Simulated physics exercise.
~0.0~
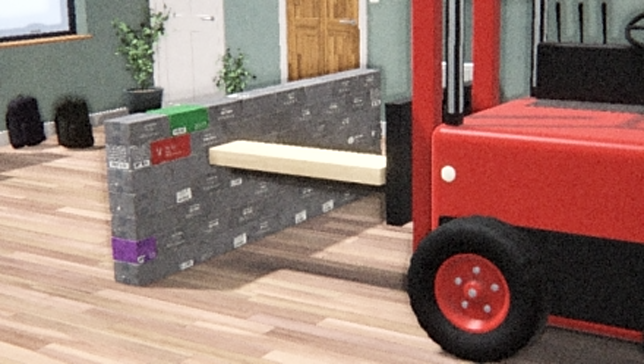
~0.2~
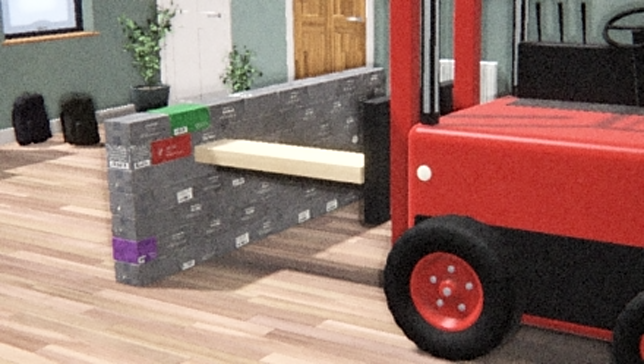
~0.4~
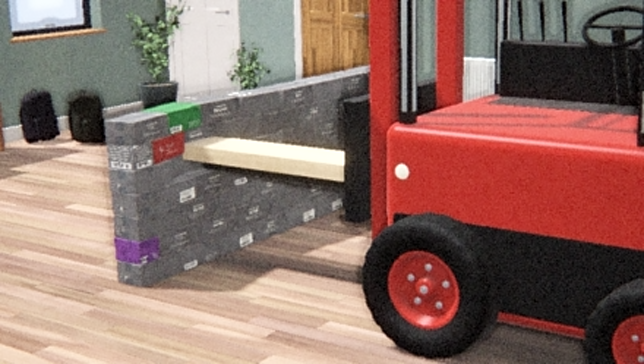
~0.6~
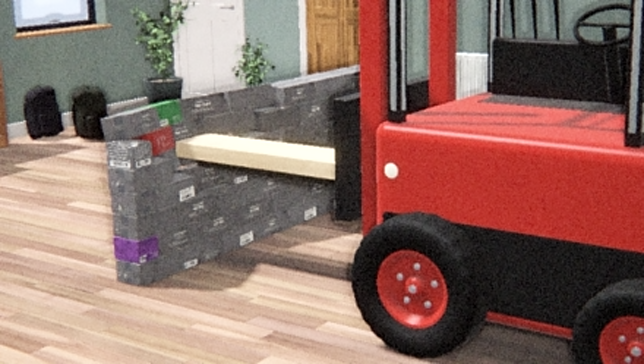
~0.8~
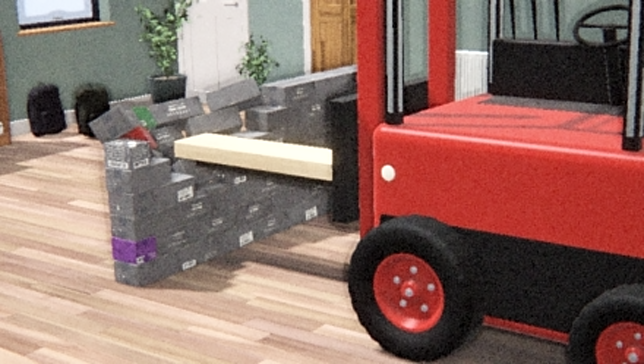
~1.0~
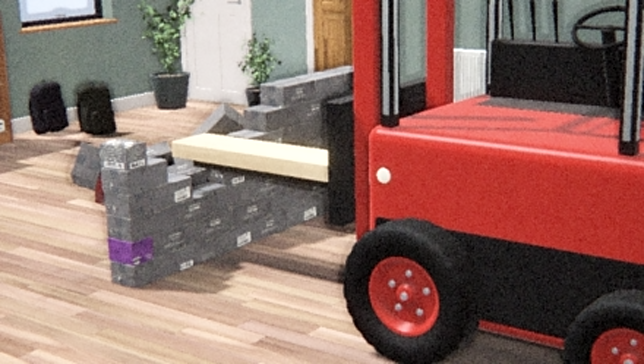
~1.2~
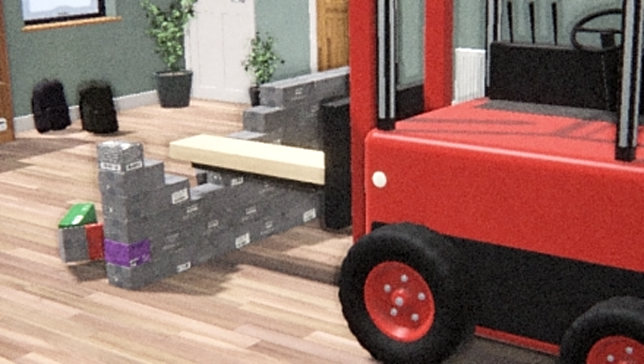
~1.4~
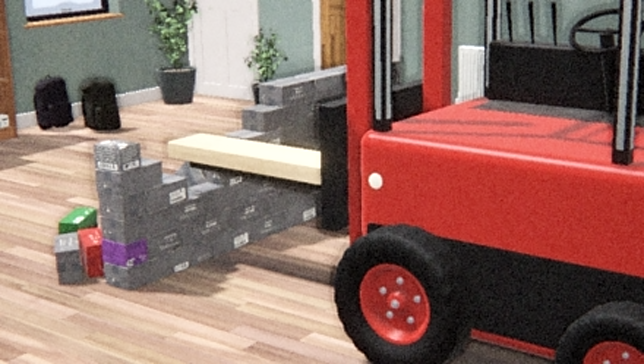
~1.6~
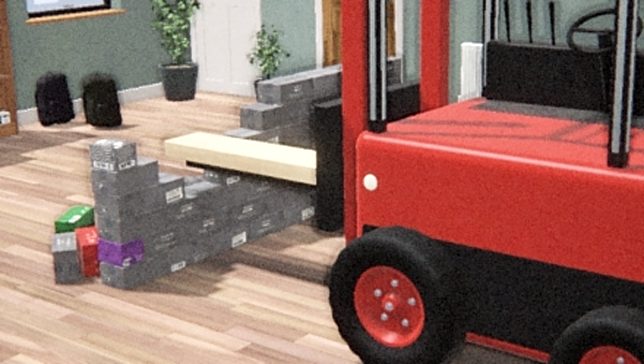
In a room with a pale wooden floor and green walls, seen from slightly above and drifting sideways, a wall of grey boxes stands left of a red lift truck. A green box and a red box sit near the top of its left end, with a purple one lower down. The truck moves left, pressing a long cream beam against the wall. The upper boxes lean away, tip and tumble behind it, taking the green and red ones along. These two come to rest on the floor at the left, while the purple box stays put in the stepped, broken wall.
